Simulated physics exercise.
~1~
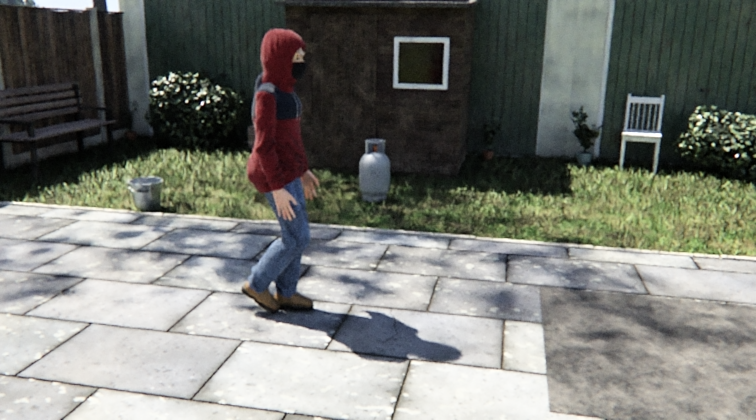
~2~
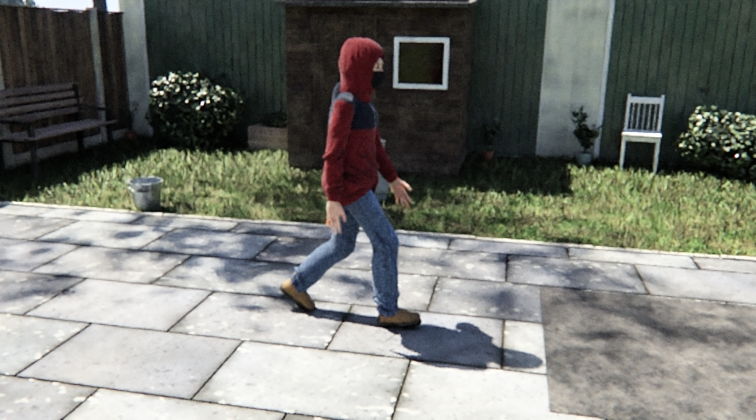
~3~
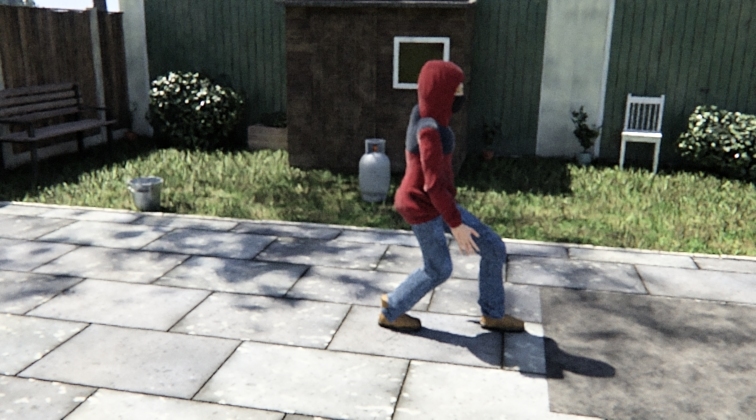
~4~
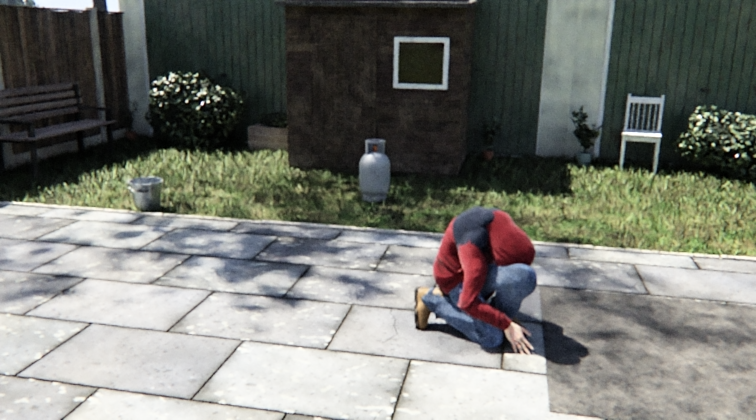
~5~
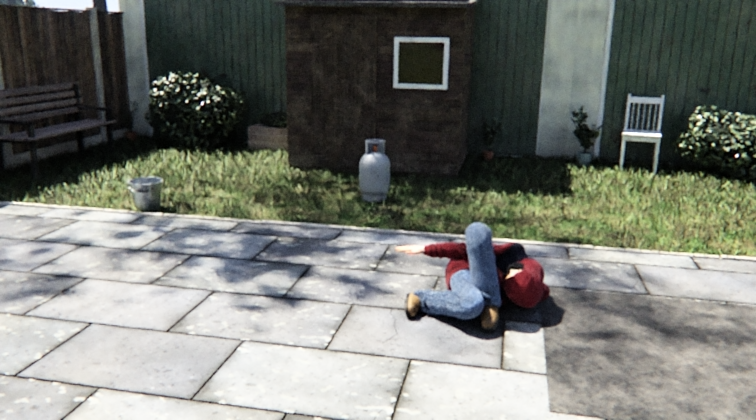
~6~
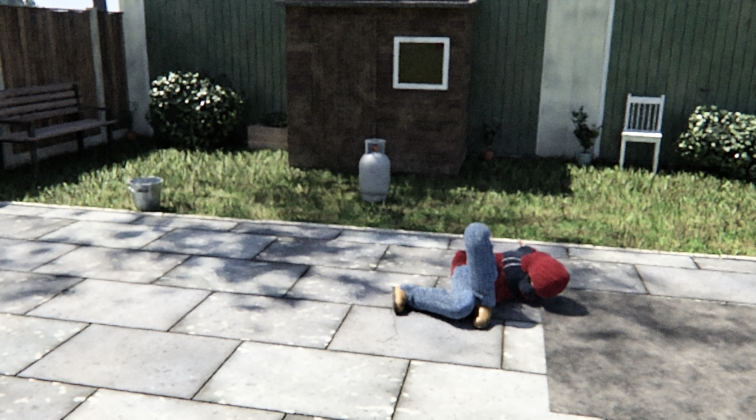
A hooded person in red walks right, crumples, and lies curled beside the dark mat.
